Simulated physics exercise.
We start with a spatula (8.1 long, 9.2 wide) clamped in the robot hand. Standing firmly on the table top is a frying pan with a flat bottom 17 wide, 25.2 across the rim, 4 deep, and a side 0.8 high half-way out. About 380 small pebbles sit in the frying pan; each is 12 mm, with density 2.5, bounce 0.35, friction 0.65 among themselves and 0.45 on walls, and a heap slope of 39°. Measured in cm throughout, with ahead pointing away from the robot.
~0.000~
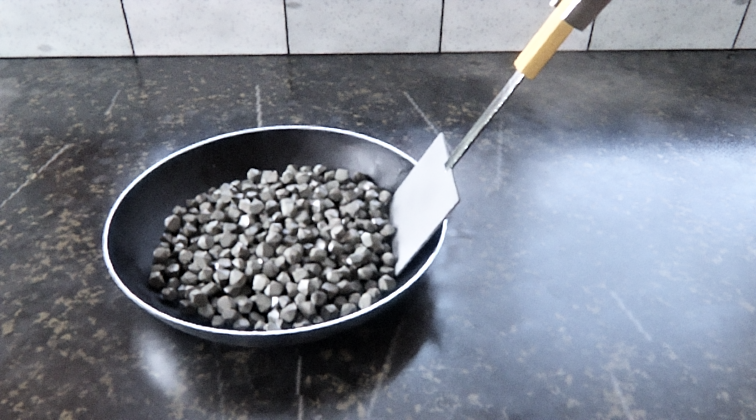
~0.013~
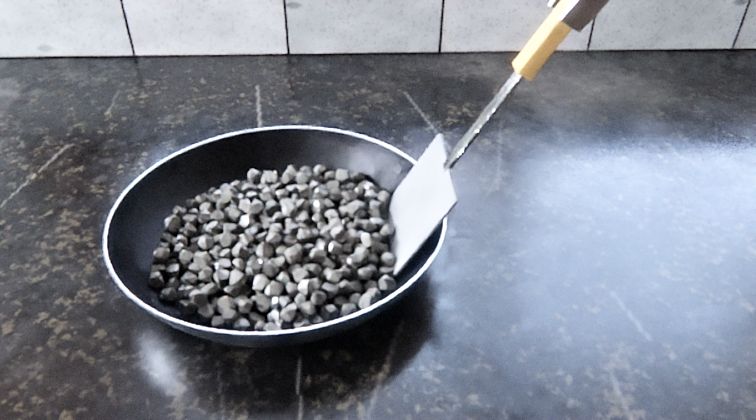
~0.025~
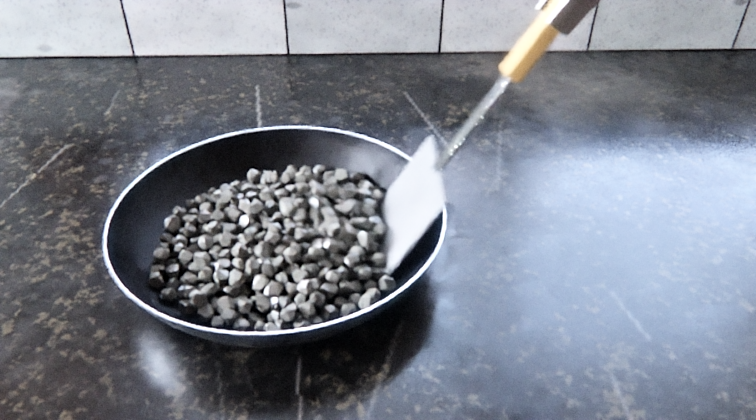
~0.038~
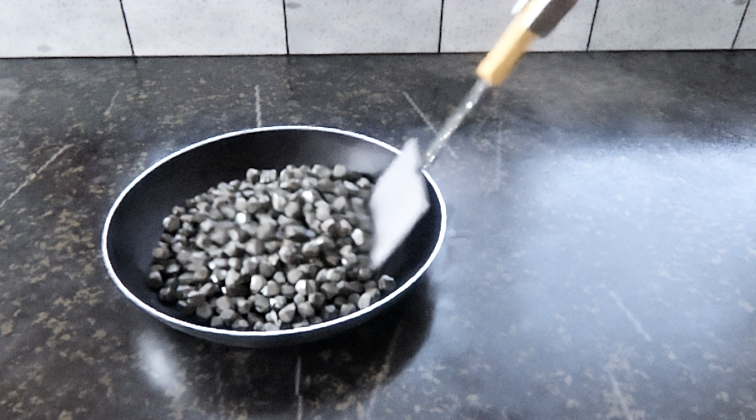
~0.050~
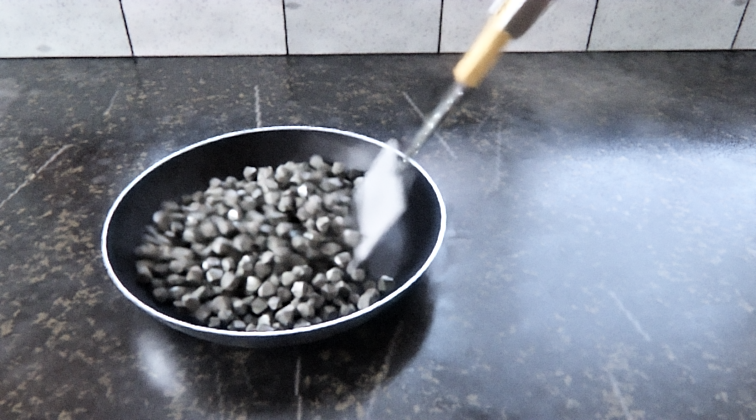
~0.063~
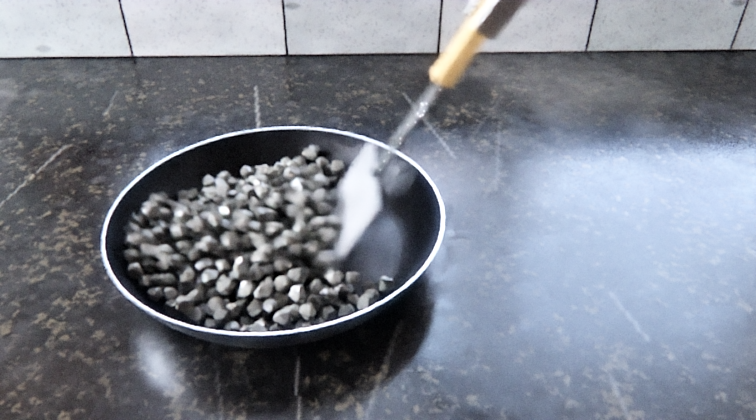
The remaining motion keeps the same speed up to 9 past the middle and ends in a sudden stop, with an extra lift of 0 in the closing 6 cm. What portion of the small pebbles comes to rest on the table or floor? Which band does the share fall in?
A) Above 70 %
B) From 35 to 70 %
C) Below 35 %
From 35 to 70 % (B).
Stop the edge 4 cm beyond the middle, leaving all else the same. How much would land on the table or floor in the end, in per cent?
About 10 %.
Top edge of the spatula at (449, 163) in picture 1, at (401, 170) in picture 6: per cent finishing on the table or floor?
Off the vessel, on the table or floor: Some 35 percent.
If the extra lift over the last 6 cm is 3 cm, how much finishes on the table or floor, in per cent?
Result: Approx. 40 %.
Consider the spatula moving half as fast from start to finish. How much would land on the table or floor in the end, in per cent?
Estimate: Near 35 %.
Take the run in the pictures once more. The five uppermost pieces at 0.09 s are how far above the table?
They are some 6 cm up.
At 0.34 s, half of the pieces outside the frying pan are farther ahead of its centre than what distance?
About 20 cm.
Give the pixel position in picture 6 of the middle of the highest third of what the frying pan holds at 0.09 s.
Roughly at (229, 214).
By 0.09 s, sloping 59°, highest piece 6 above the table; 385 in the frying pan.
By 0.12 s, sloping 59°, highest piece 7 above the table; 379 in the frying pan, 6 on the blade or in flight.
By 0.34 s, sloping 59°, highest piece 16 above the table; 223 in the frying pan, 88 on the table or floor, 74 on the blade or in flight.
By 1.39 s, sloping 59°, highest piece 5 above the table; 222 in the frying pan, 163 on the table or floor.
Final count, 222 in the frying pan, 163 on the table or floor. That is 42 % on the table or floor.
